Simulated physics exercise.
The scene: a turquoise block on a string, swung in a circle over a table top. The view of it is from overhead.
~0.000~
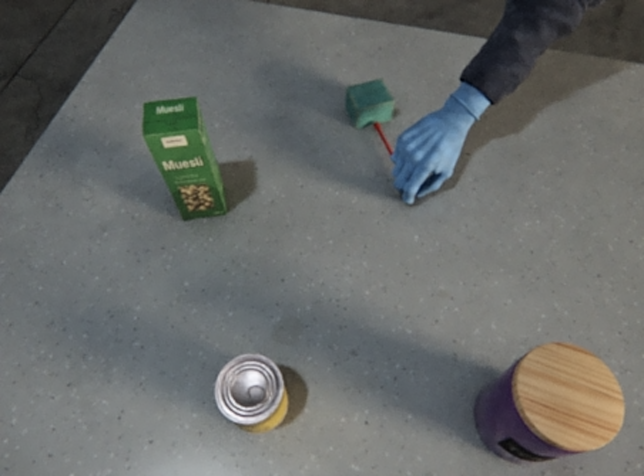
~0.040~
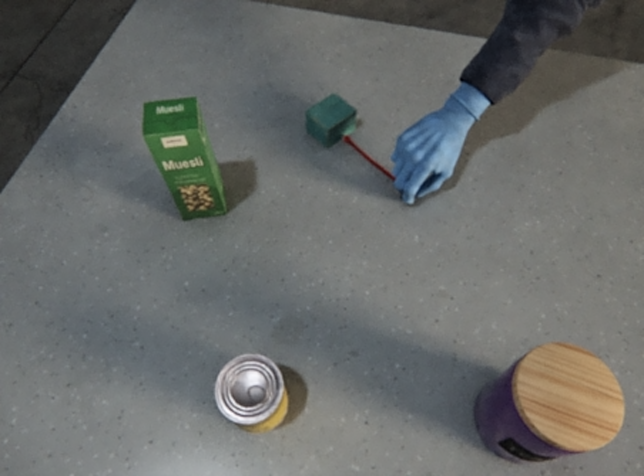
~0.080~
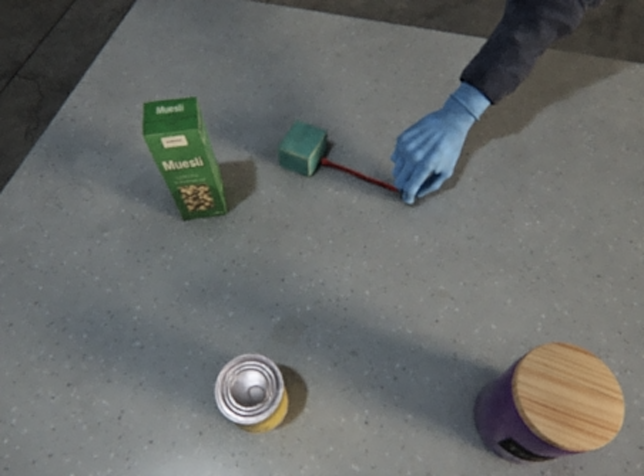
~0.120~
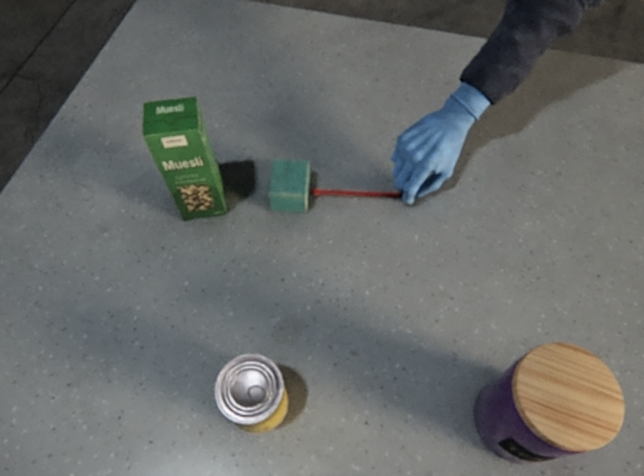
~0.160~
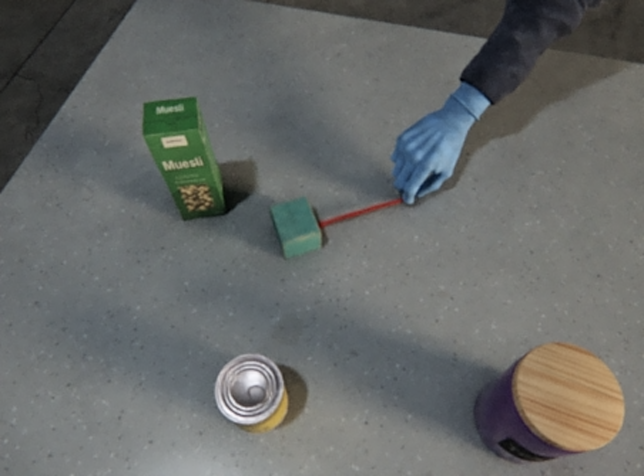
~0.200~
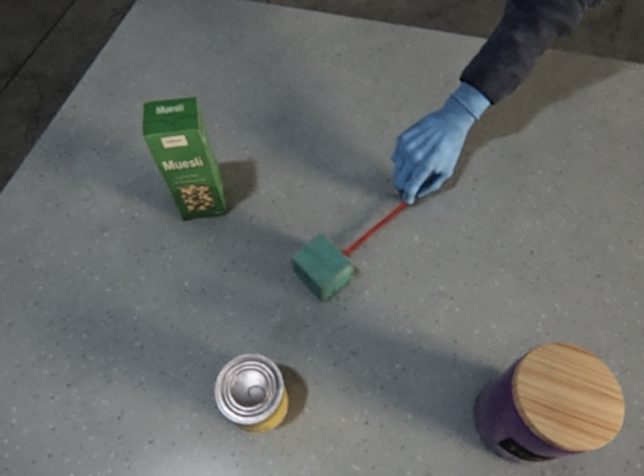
On a speckled grey table top seen from overhead, a blue-gloved hand holds a red string as a turquoise block swings anticlockwise around it, passing a green muesli carton, with a yellow tin and purple canister standing still nearby.
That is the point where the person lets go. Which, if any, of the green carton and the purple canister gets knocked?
In the end the green carton will receive no impact; the purple canister will receive an impact.
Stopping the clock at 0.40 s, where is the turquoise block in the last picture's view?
Position, approx.: (462, 374).
Around 0.28 s, block near (410, 334).
Around 0.40 s, block near (462, 374); purple canister pushed aside.
Finally, block near (456, 377); purple canister pushed aside. The green carton escapes it and the purple canister is struck.
